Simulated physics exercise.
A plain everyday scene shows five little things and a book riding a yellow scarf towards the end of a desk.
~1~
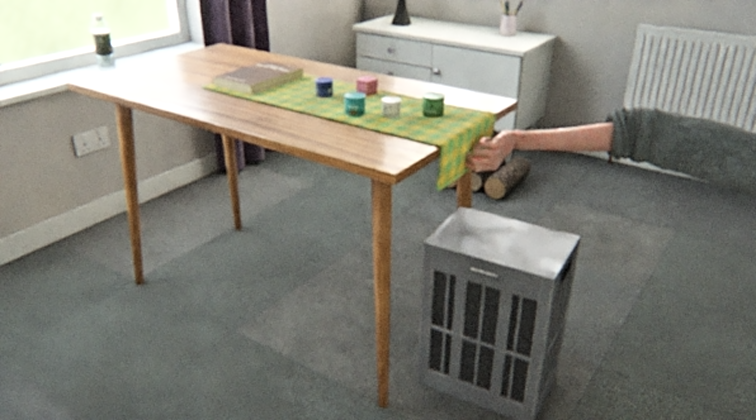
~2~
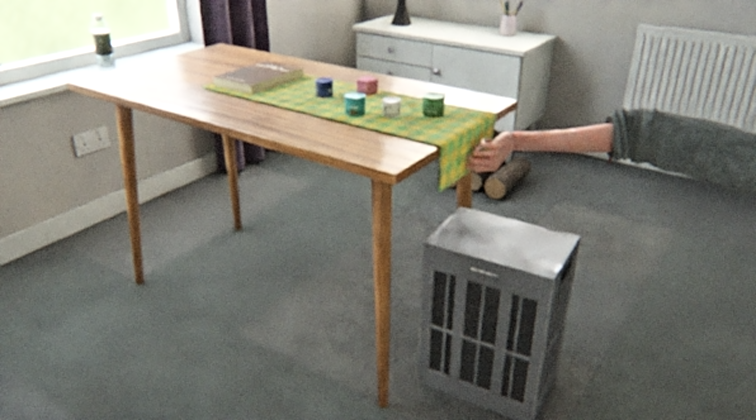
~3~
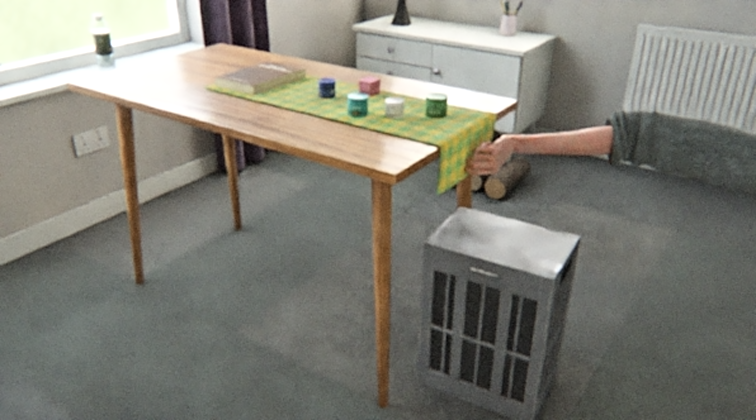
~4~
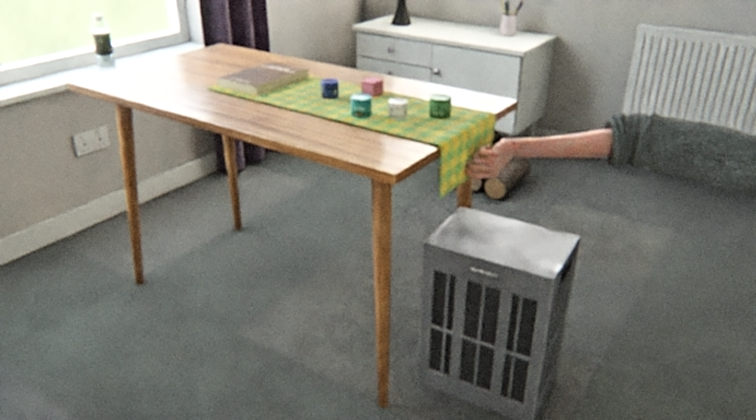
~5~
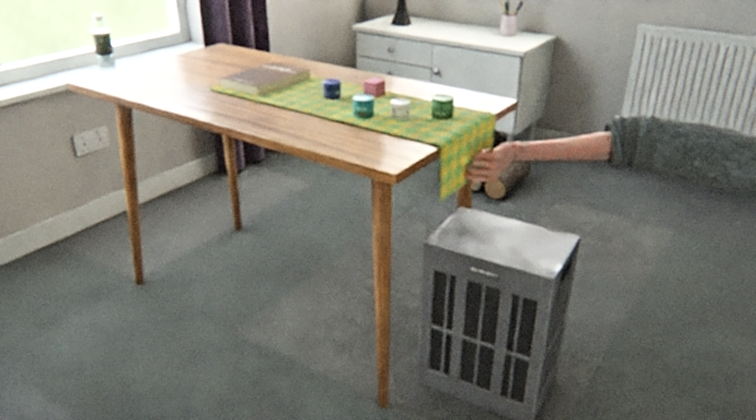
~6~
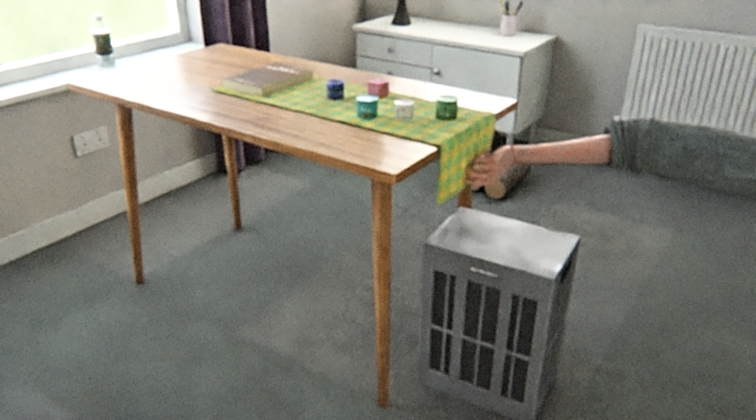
The clip shows a hand at the right slowly pulling a yellow-green checked cloth along a wooden table, carrying five small colourful items and a book slightly rightward, while a grey crate stands on the floor below.
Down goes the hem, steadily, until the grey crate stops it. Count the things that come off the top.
The number of things lost will likely be one.
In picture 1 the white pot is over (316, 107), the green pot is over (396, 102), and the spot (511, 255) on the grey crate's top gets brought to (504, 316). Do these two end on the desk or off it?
The white pot does not fall; the green pot drops off.
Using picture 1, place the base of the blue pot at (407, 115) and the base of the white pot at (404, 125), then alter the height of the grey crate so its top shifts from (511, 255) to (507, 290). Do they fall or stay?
Result: Blue pot gone, white pot gone.
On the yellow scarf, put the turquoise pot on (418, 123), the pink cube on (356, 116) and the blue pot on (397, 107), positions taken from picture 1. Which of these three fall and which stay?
Result - turquoise pot down, pink cube still up, blue pot still up.
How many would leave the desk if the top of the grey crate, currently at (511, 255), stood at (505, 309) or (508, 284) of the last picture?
We'd see 3, then 2.
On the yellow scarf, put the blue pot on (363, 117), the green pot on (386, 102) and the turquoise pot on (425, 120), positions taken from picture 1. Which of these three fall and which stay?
Here's what happens: The blue pot remains aboard, the green pot remains aboard, the turquoise pot leaves its perch.
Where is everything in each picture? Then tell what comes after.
Hem (438, 191); green pot (434, 95); white pot (392, 99); turquoise pot (355, 95); pink cube (367, 79); blue pot (324, 80); top of the crate (511, 255), in the first frame.
Hem (439, 192); green pot (434, 95), in the second frame.
Hem (437, 194); white pot (395, 100), in the third frame.
Hem (440, 199); turquoise pot (361, 97); top of the crate (511, 255), in the fourth frame.
Hem (440, 202); pink cube (375, 80), in the fifth frame.
Hem (436, 205); green pot (447, 98); white pot (405, 102); turquoise pot (367, 98); pink cube (378, 81); blue pot (335, 82), in the sixth frame.
Soon after, hem near (465, 211); all still up.
Then, hem on the crate; green pot gone.
At rest, hem on the crate; green pot gone. The answer is one.
